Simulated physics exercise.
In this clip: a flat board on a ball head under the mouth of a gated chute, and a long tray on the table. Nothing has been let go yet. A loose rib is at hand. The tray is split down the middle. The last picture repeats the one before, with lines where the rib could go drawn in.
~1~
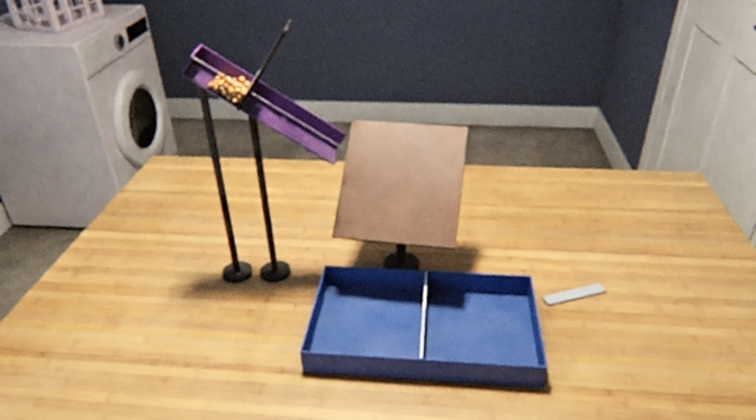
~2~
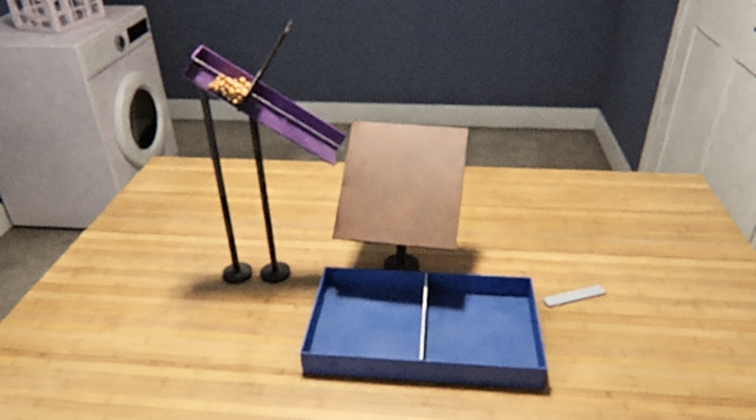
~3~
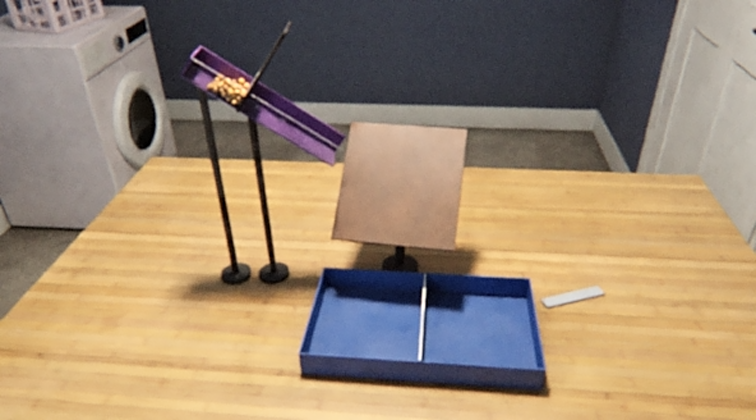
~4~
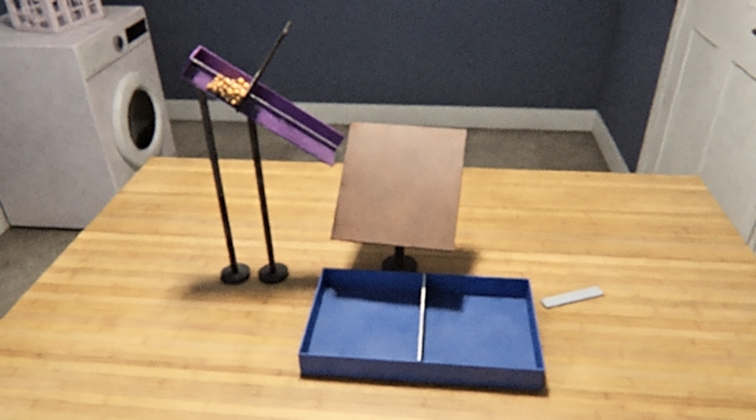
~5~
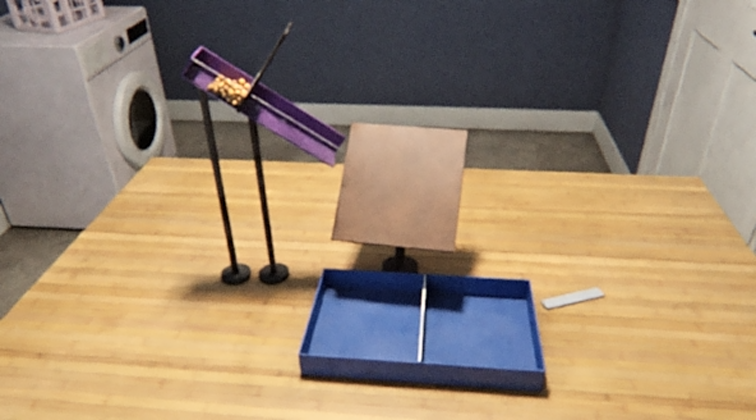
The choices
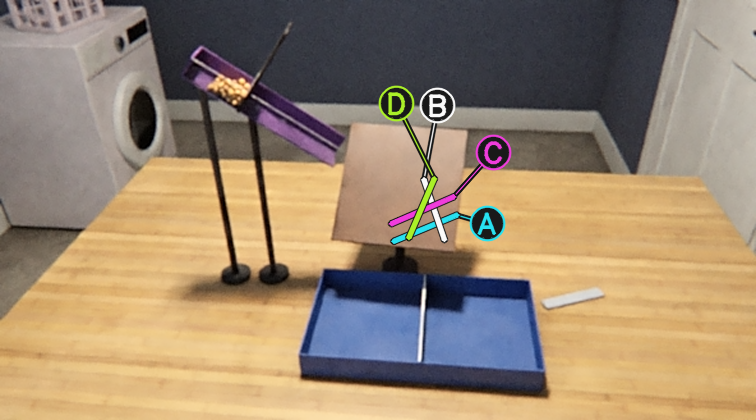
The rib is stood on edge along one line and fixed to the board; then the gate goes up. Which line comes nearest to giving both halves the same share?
B works best here.
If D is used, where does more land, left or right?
More lands on the left.
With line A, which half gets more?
Left.
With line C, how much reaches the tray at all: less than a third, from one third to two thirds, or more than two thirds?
It is more than two thirds.
On the marked copy, line A from (456, 215) to (393, 241); line B from (424, 179) to (444, 239); line C from (453, 196) to (391, 223); line D from (434, 178) to (408, 237).
If A is chosen, of what is caught, nearly all in the left half, a small part in the right.
If B is chosen, of what is caught, about a third in the left half, about two thirds in the right.
If C is chosen, of what is caught, nearly all in the left half, a small part in the right.
If D is chosen, of what is caught, nearly all in the left half, a small part in the right.
